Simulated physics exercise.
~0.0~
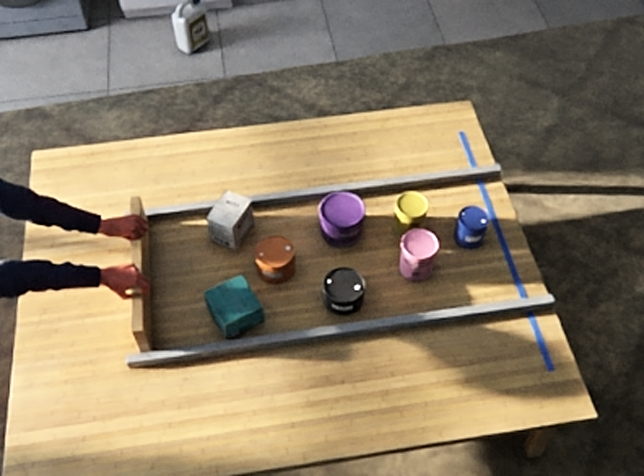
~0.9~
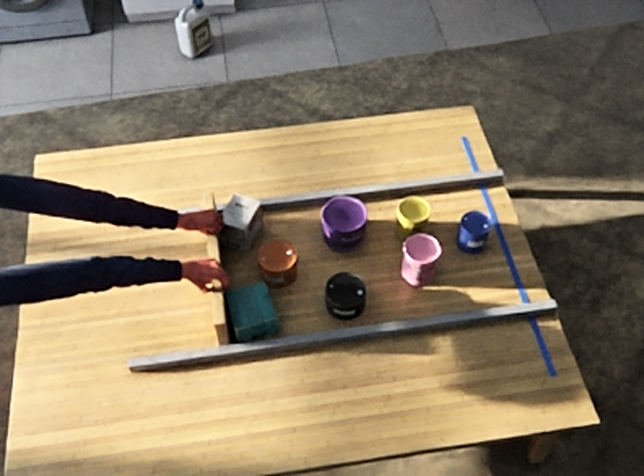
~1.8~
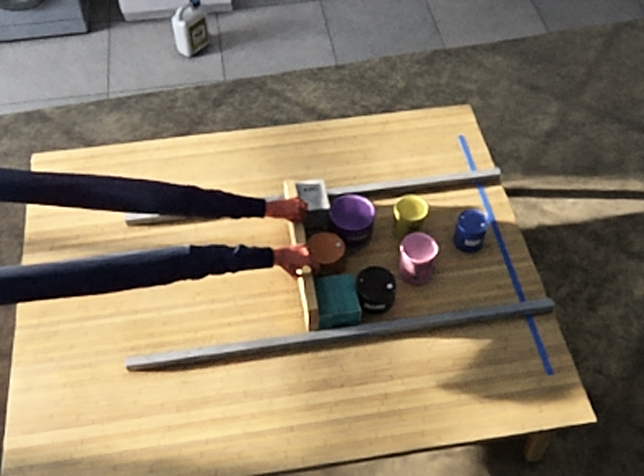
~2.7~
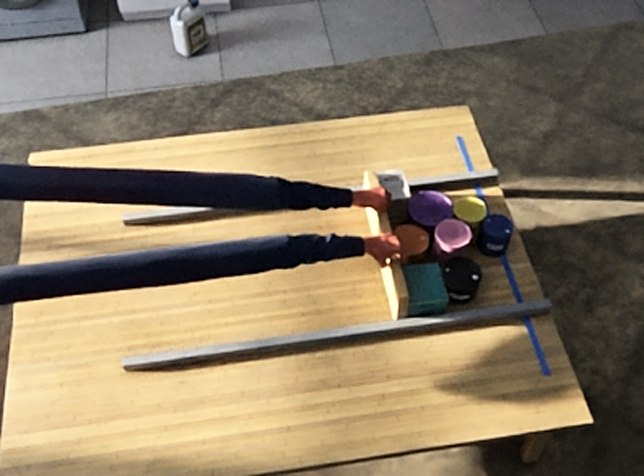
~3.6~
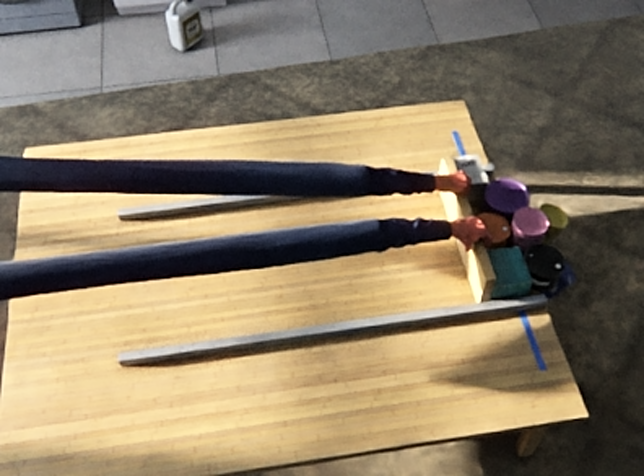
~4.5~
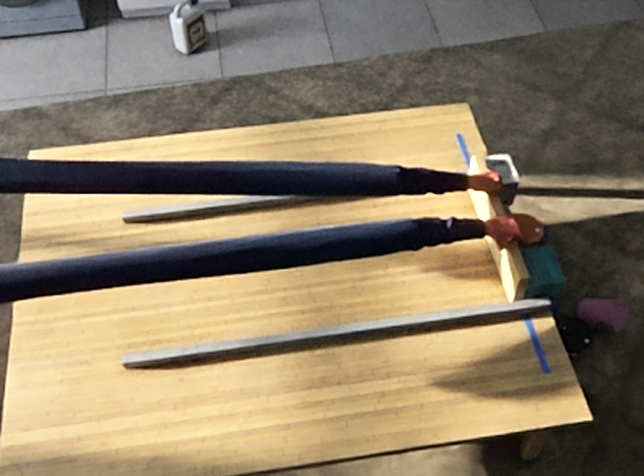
Two hands push a plank rightward, sweeping boxes and canisters along until five containers fall off.
